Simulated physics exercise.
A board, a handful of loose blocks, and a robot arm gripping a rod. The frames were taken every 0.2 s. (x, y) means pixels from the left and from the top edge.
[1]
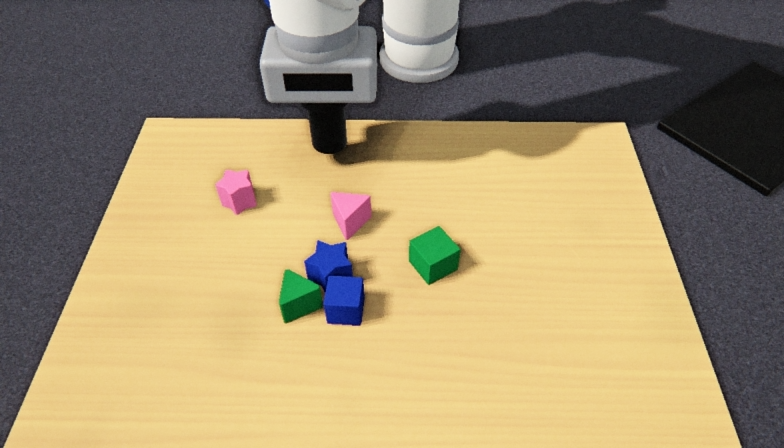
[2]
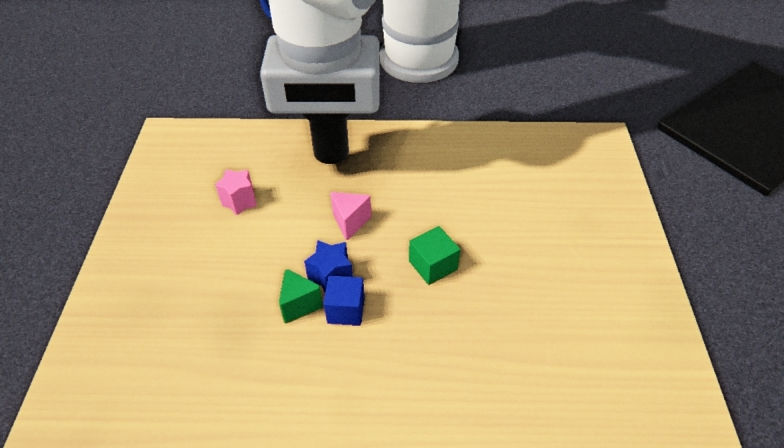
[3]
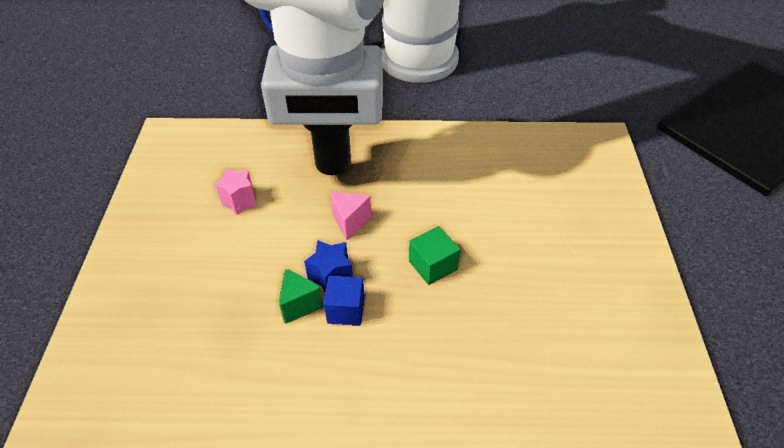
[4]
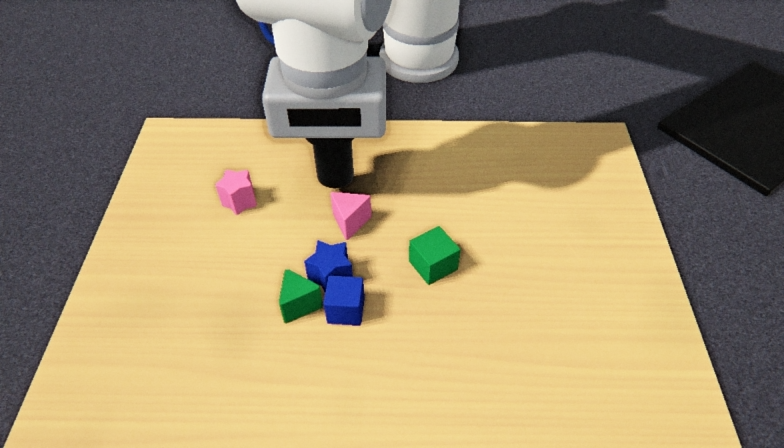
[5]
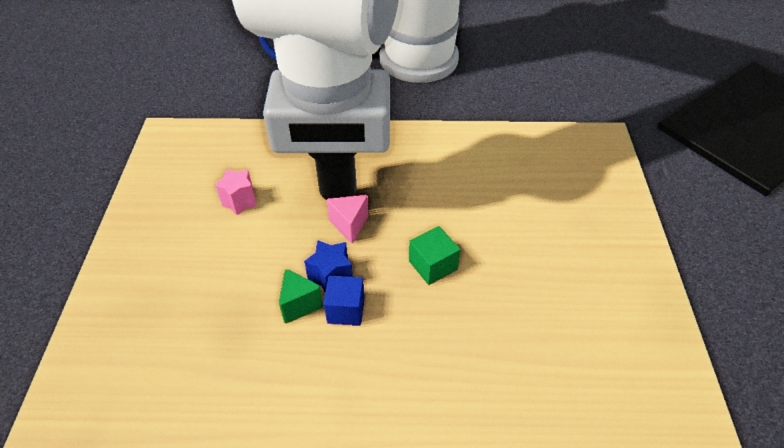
The clip opens on a robot arm holding a dark rod at the far edge of a light wooden table scattered with pink, blue and green blocks. The arm moves the rod slowly toward the viewer, until the pink three-sided block shifts very slightly, while the other blocks stay still.
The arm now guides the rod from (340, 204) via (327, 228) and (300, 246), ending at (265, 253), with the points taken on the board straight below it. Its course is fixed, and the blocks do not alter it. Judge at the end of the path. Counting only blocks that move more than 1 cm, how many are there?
The number is one.
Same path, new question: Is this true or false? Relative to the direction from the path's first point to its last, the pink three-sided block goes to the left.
It is true.
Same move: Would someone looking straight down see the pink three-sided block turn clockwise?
No
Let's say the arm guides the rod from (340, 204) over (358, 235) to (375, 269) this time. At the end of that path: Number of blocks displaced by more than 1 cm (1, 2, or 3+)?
I reckon the push displaces only one of the blocks by more than 1 cm.
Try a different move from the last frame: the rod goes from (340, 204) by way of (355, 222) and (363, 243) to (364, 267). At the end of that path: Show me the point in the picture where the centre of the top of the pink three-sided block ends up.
At the end it should sit near (376, 273).
The first path, step by step. One third of the way, rod at (325, 213); pink three-sided block at (347, 224), turned 50° anticlockwise.
Two thirds of the way, rod at (296, 232); pink three-sided block at (347, 225), turned 55° anticlockwise.
At the end, rod at (262, 239); blue star block not moved; pink three-sided block at (347, 225), turned 55° anticlockwise.
